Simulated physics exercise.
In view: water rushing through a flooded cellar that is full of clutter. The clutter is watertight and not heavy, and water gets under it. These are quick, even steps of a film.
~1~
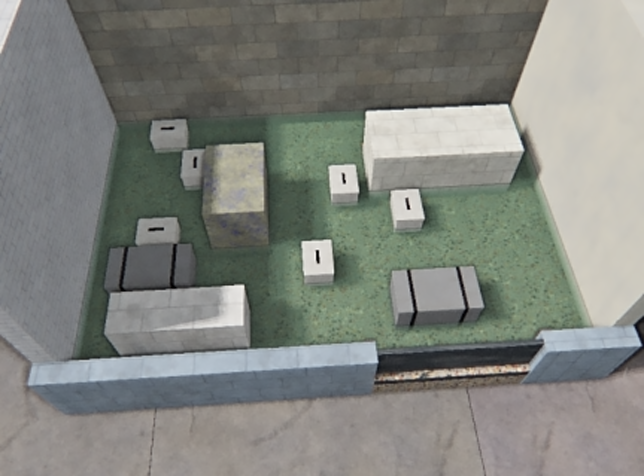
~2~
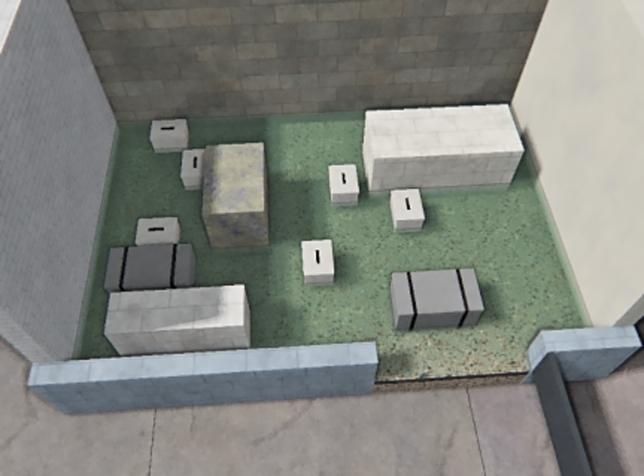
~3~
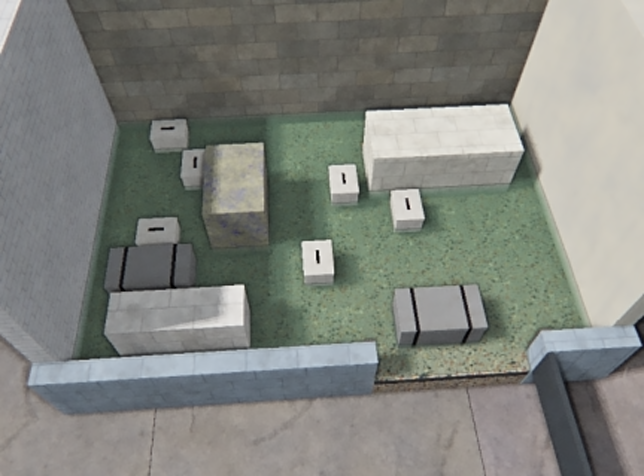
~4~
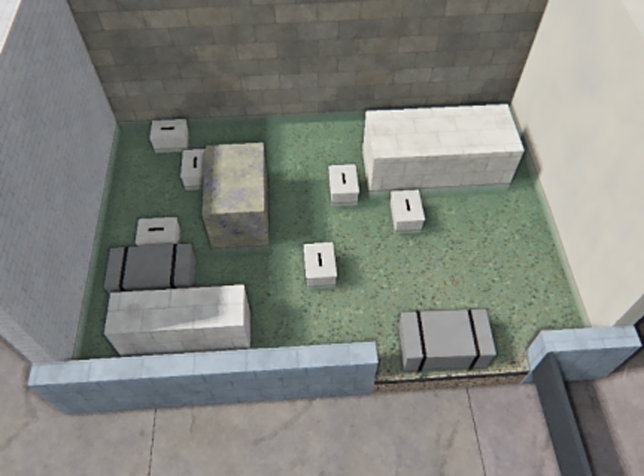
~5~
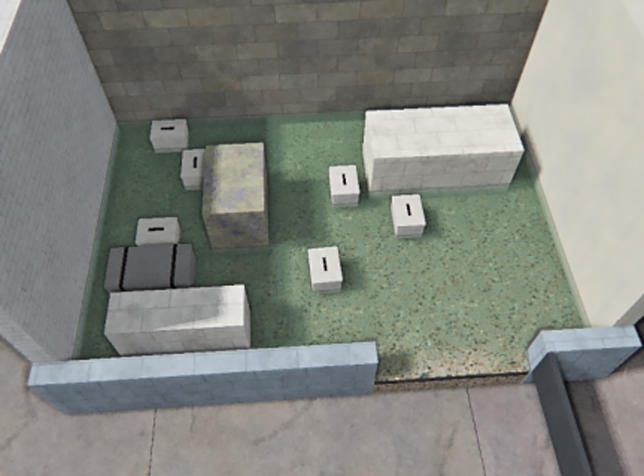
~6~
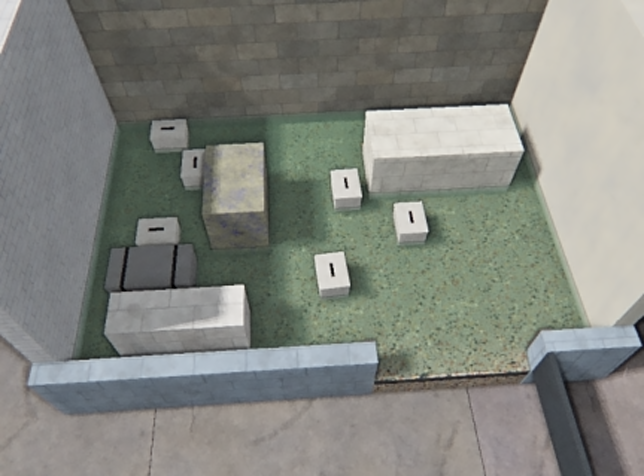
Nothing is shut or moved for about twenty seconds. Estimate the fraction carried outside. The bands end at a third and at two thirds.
It is between one and two thirds.
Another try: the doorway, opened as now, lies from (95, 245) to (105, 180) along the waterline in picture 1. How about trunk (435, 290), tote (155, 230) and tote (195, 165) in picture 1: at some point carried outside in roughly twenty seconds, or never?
In that order: No, gone, through.
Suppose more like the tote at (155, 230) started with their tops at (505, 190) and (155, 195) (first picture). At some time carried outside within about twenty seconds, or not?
In turn: Left behind, inside.
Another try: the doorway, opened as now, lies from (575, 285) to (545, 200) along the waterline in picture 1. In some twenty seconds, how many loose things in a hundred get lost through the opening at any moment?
Some 50 per cent.
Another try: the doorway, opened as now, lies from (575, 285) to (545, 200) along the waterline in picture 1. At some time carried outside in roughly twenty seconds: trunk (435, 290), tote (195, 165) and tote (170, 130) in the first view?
One after the other: Carried outside, stays, left behind.
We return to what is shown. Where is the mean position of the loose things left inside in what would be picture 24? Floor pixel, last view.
Roughly at (297, 230).
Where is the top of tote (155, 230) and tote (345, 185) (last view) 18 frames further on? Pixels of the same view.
Around (224, 275) and (481, 242).
A moment on, 1 of 8 are out; 7 afloat.
Next, 3 of 8 are out; 4 afloat.
Later, 3 of 8 are out; 2 afloat.
In the end, 3 of 8 are out; 0 afloat.
